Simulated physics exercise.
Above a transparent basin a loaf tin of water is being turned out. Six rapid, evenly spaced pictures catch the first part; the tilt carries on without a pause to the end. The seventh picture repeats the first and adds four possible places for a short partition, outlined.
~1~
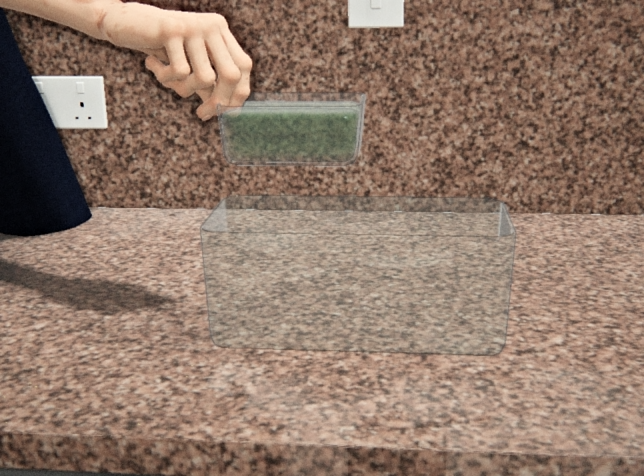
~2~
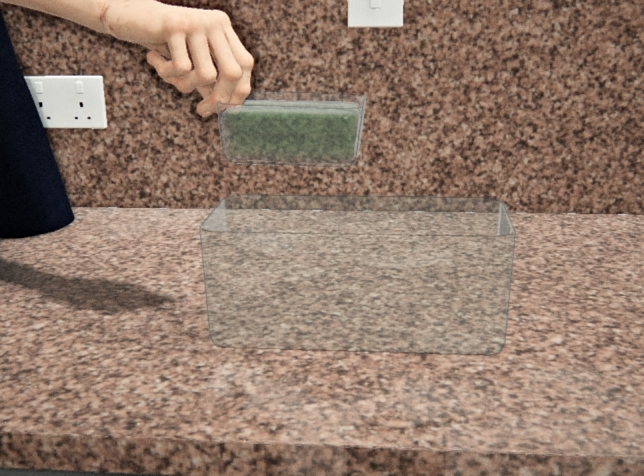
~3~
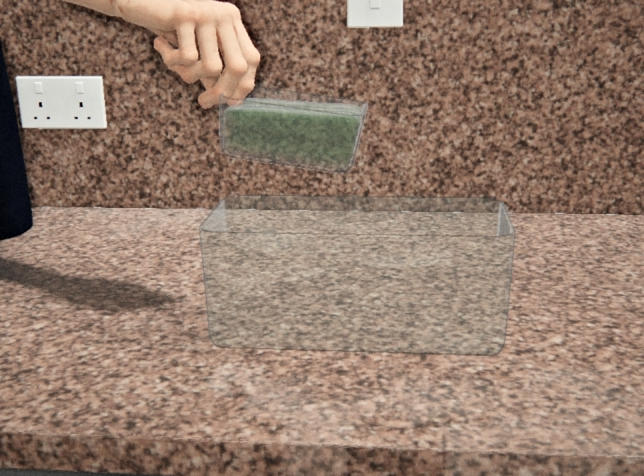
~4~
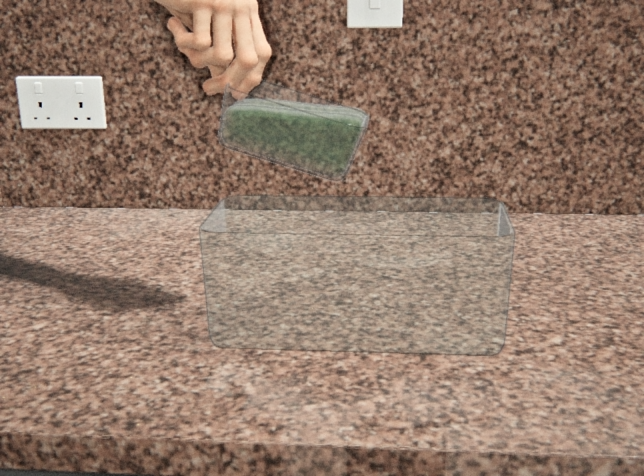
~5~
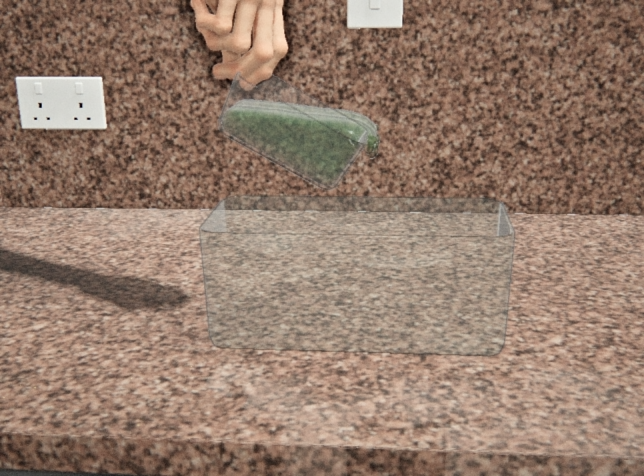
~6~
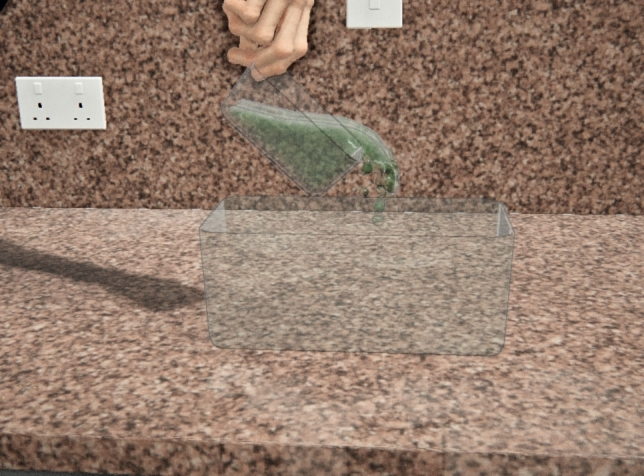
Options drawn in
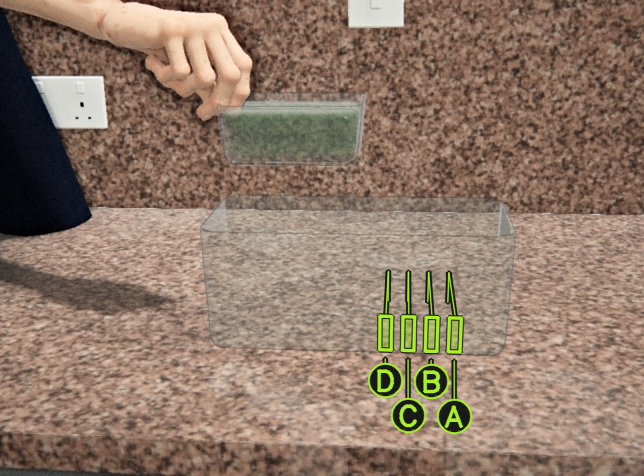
The video shows a hand holding a small clear tin of green-tinted water above a larger transparent basin on a speckled counter, then tilting it rightward until the water pours over its lip in a short stream.
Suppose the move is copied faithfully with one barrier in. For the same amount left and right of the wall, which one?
C beats the others.
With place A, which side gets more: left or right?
The left side.
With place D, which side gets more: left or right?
The right side.
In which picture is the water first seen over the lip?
In picture 4.
On the marked copy, A at (454, 360); B at (431, 359); C at (408, 359); D at (385, 358).
With A, about 89 % ends left of the wall and 8 % right of it; 3 % is lost outside.
With B, about 75 % ends left of the wall and 22 % right of it; 3 % is lost outside.
With C, about 49 % ends left of the wall and 50 % right of it.
With D, about 30 % ends left of the wall and 69 % right of it.
